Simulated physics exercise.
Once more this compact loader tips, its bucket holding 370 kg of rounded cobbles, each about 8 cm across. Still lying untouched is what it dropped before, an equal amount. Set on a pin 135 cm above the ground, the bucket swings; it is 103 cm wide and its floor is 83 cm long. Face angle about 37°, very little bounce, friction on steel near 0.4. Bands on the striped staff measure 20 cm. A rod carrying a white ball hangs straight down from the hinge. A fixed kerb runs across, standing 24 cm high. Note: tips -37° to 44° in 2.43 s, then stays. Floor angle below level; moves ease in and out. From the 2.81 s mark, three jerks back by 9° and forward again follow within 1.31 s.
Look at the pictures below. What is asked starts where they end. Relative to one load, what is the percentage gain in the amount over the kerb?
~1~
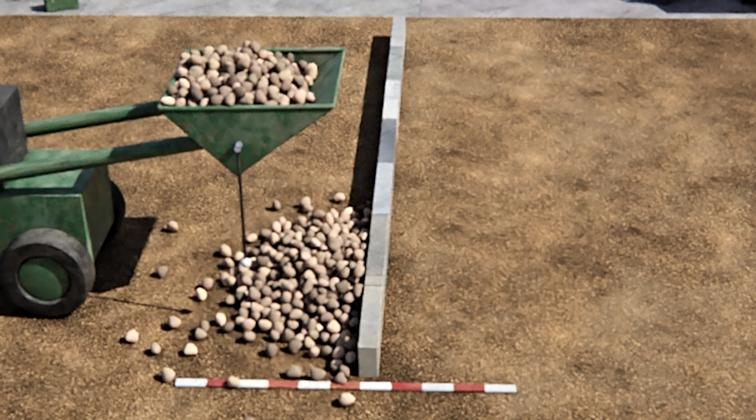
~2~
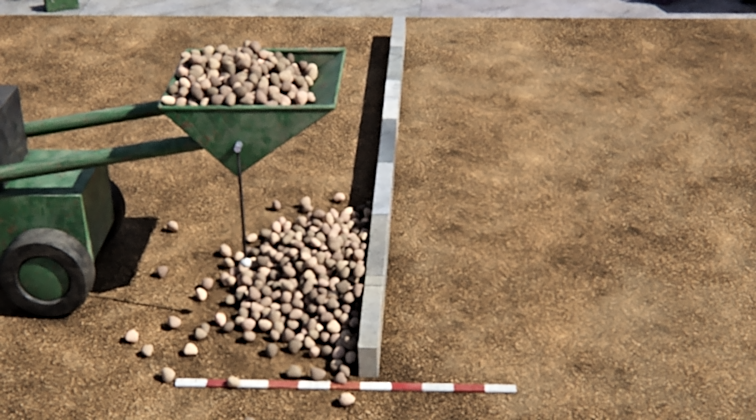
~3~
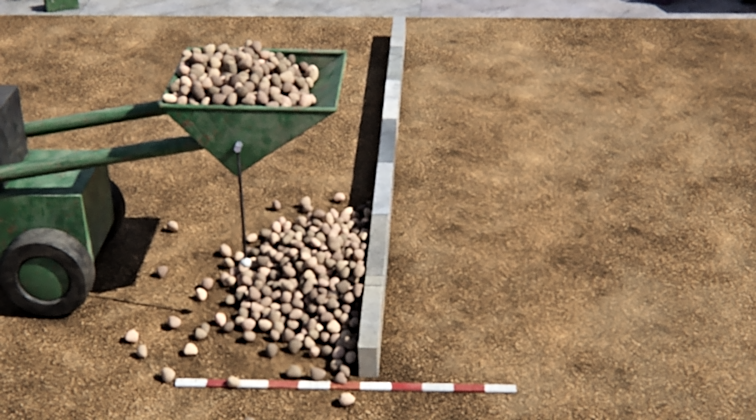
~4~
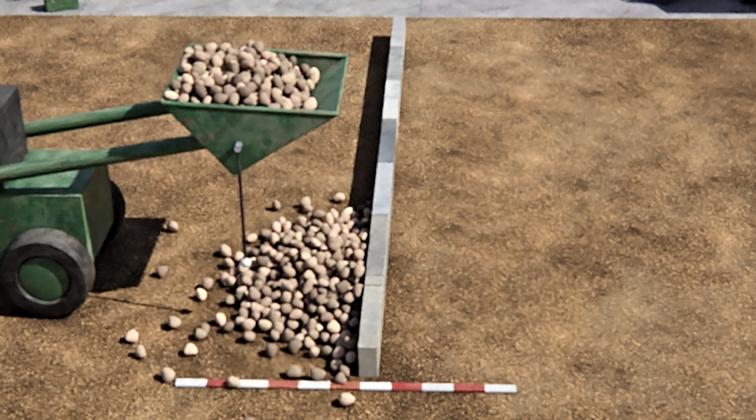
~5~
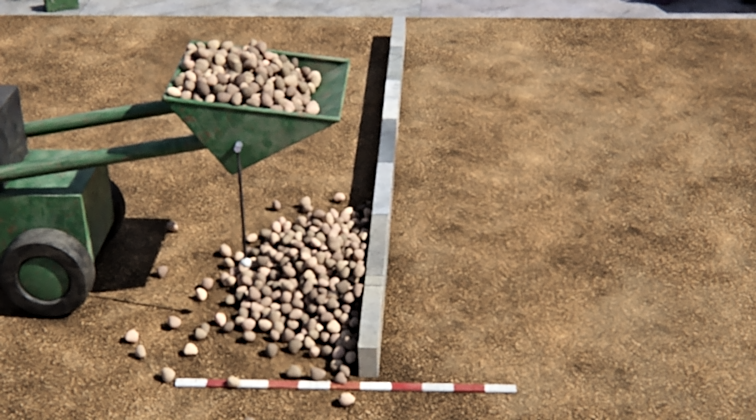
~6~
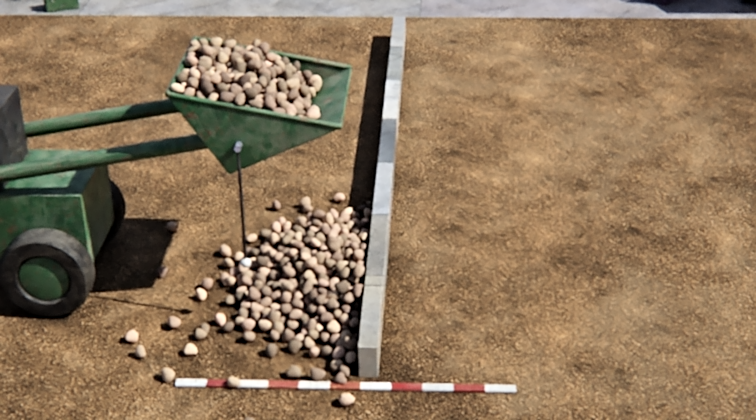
A gain of about 47 per cent.
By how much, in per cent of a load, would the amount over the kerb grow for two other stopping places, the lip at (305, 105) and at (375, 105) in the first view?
20 %, then 95 %.
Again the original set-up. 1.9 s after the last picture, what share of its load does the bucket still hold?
0 %.
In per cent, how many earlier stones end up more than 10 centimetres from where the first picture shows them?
Close to 0 per cent.
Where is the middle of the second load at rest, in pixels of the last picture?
Their centre ends up near (378, 268).
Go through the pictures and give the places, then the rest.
The first frame shows lip at (334, 107), floor tilted -37°, highest stones at (231, 59). The earlier load is highest near (335, 254), 25 cm above ground level, 101 % on this side of the kerb.
In the second frame, the bucket is at -36°, its lip at (334, 108); the top of the load is at (231, 59).
The third frame shows lip at (335, 110), floor tilted -35°, highest stones at (233, 59).
The fourth frame shows lip at (337, 114), floor tilted -32°, highest stones at (223, 56).
The fifth frame shows lip at (339, 120), floor tilted -29°, highest stones at (209, 57).
The sixth frame shows lip at (341, 127), floor tilted -25°, highest stones at (206, 54).
Then, 1.2 s after the last picture the floor is at 31°; in per cent of one load, 77 in the bucket, 123 on this side of the kerb, 1 over the kerb; the foremost stones are at (392, 223).
Then, 1.9 s after the last picture the floor is at 44°; in per cent of one load, 1 in the bucket, 167 on this side of the kerb, 33 over the kerb; the foremost stones are at (521, 290).
Then, 4.0 s after the last picture the floor is at 44°; in per cent of one load, 0 in the bucket, 154 on this side of the kerb, 47 over the kerb; the foremost stones are at (613, 295).
Then, 6.6 s after the last picture the floor is at 44°; in per cent of one load, 0 in the bucket, 154 on this side of the kerb, 47 over the kerb; the foremost stones are at (613, 295). Net gain over the kerb, 47.
